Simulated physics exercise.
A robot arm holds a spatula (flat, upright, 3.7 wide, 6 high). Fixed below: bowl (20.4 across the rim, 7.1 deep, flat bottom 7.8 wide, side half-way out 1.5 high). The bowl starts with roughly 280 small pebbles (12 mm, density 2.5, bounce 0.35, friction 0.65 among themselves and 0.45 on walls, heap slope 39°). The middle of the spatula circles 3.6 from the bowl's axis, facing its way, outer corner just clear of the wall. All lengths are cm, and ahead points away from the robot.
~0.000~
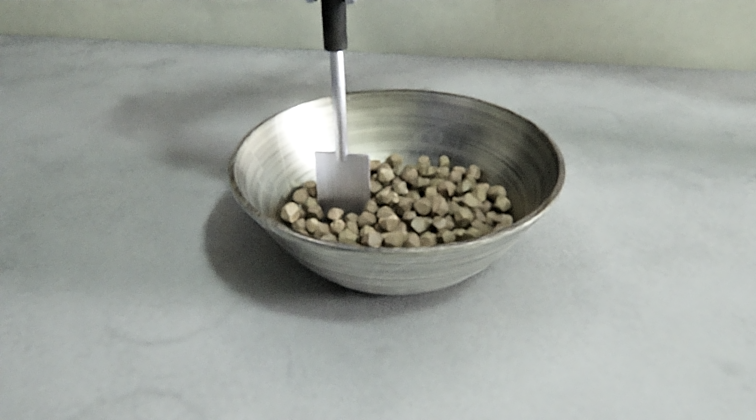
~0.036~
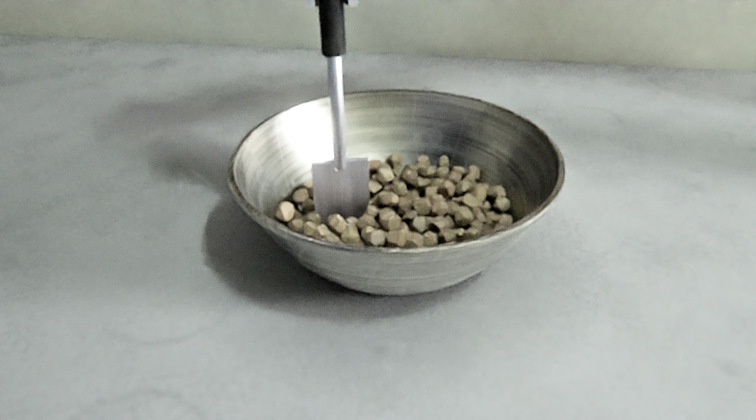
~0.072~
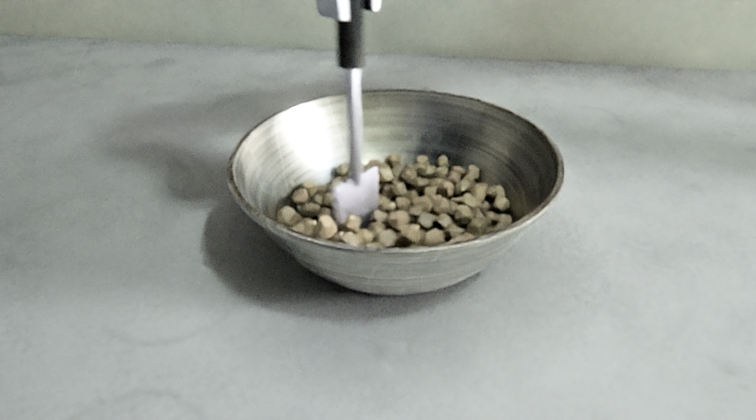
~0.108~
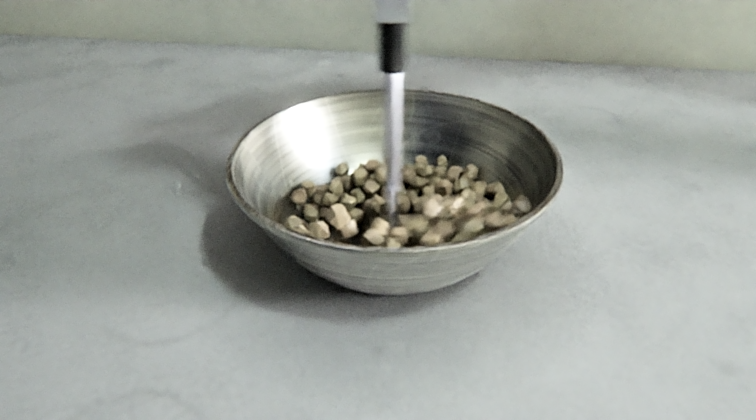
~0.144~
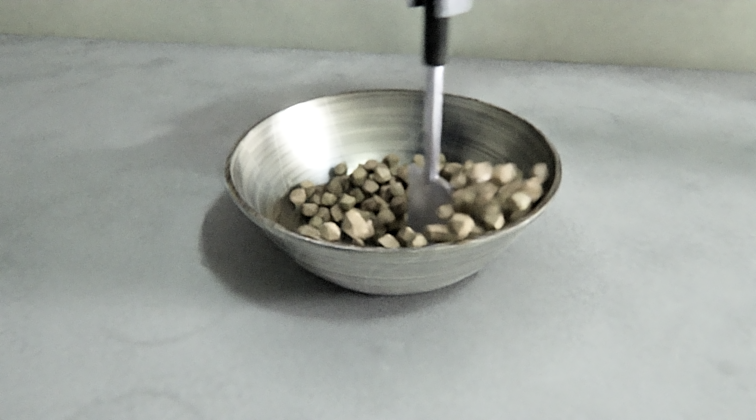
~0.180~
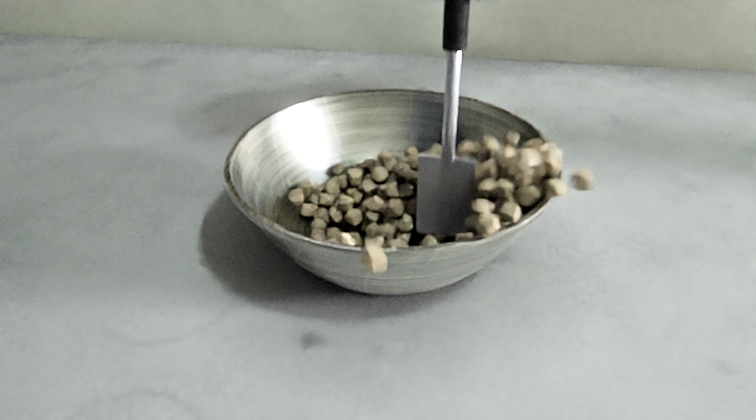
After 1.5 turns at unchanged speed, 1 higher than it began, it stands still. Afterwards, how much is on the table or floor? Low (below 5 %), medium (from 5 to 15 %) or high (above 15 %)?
A medium share, from 5 to 15 %, ends on the table or floor.
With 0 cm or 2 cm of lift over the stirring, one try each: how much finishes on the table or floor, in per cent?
Some 10 and 15 per cent.
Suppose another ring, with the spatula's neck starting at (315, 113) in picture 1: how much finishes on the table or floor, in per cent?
Some 25 per cent.
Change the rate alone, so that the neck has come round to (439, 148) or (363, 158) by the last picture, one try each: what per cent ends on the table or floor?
About 5 and 0 per cent.
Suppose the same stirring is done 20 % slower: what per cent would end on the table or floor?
It would be near 0 per cent.
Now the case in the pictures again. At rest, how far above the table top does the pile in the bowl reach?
About 6.5 cm.
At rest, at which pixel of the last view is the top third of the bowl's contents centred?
At about (400, 209).
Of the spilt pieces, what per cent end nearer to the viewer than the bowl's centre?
About 30 per cent.
By 0.30 s, 314° round, highest piece 10 above the table; 258 in the bowl, 8 on the table or floor, 12 in flight or on the tool.
By 0.42 s, 90° round, highest piece 10 above the table; 250 in the bowl, 21 on the table or floor, 7 in flight or on the tool.
By 0.68 s, 180° round, highest piece 8 above the table; 249 in the bowl, 29 on the table or floor.
By 1.38 s, 180° round, highest piece 8 above the table; 249 in the bowl, 29 on the table or floor.
Final count, 249 in the bowl, 29 on the table or floor. That is 10 % on the table or floor.
